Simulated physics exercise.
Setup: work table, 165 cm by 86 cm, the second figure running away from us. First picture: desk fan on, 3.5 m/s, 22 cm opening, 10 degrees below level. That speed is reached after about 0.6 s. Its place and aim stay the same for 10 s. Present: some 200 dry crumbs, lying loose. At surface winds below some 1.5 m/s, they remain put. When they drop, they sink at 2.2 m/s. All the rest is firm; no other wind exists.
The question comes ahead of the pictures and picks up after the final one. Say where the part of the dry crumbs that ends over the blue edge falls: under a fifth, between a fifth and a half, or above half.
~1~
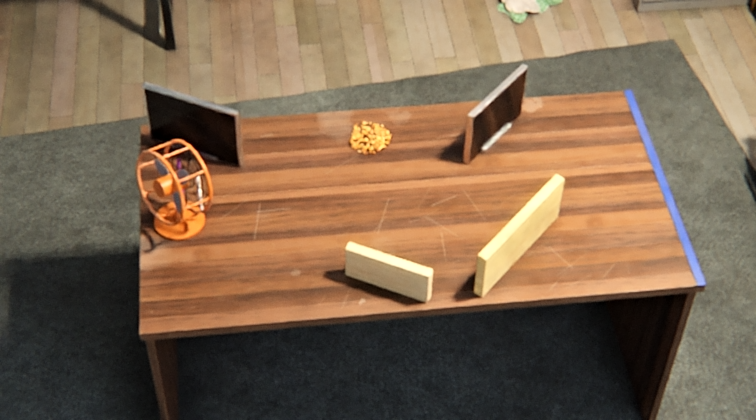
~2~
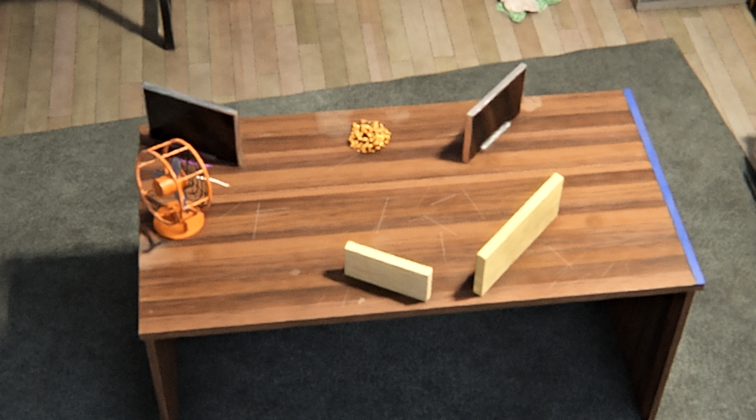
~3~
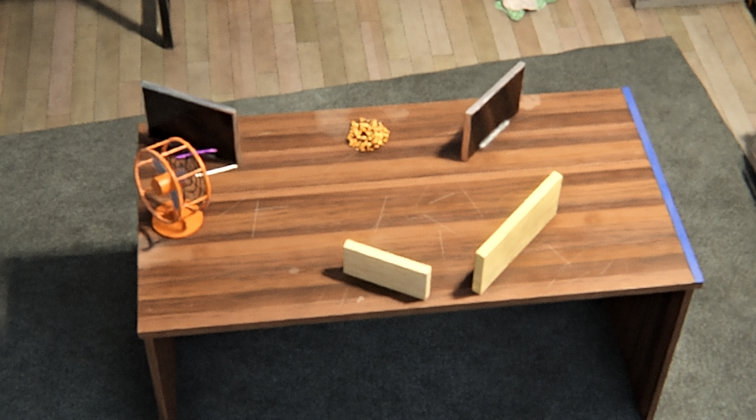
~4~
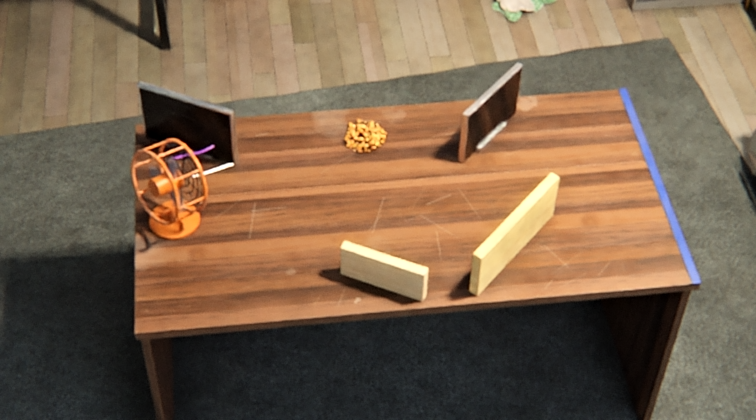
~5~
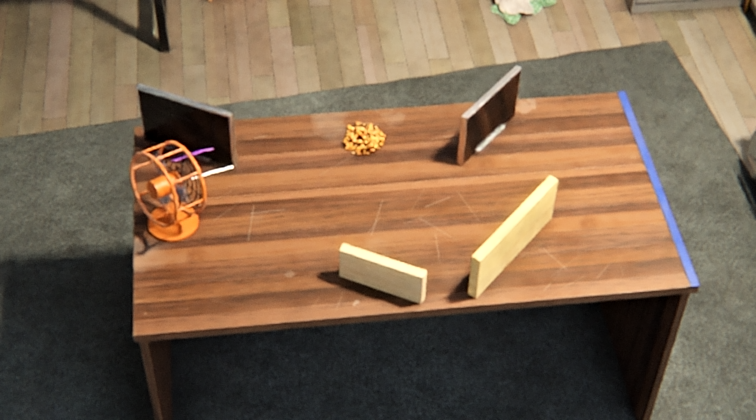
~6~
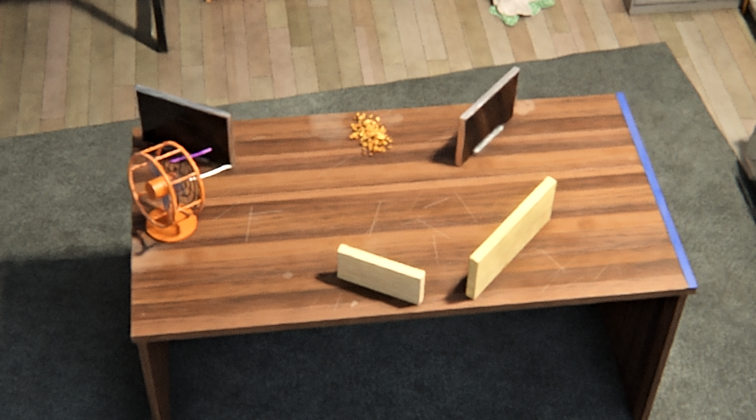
Expect fewer than twenty percent of them over that edge.
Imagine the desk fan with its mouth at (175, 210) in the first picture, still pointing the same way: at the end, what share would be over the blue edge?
That gives roughly 0 % in the end.
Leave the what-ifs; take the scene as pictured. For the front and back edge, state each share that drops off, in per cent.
0 % front, 100 % back.
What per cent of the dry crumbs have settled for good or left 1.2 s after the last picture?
100 %.
Then, 1.2 s after the last picture, 0 % are over the blue edge; 100 % have settled or left.
Then, 2.4 s after the last picture, 0 % are over the blue edge; 100 % have settled or left.
Then, 4.7 s after the last picture, 0 % are over the blue edge; 100 % have settled or left.
Then, 9.2 s after the last picture, at the end, 0 % are over the blue edge.
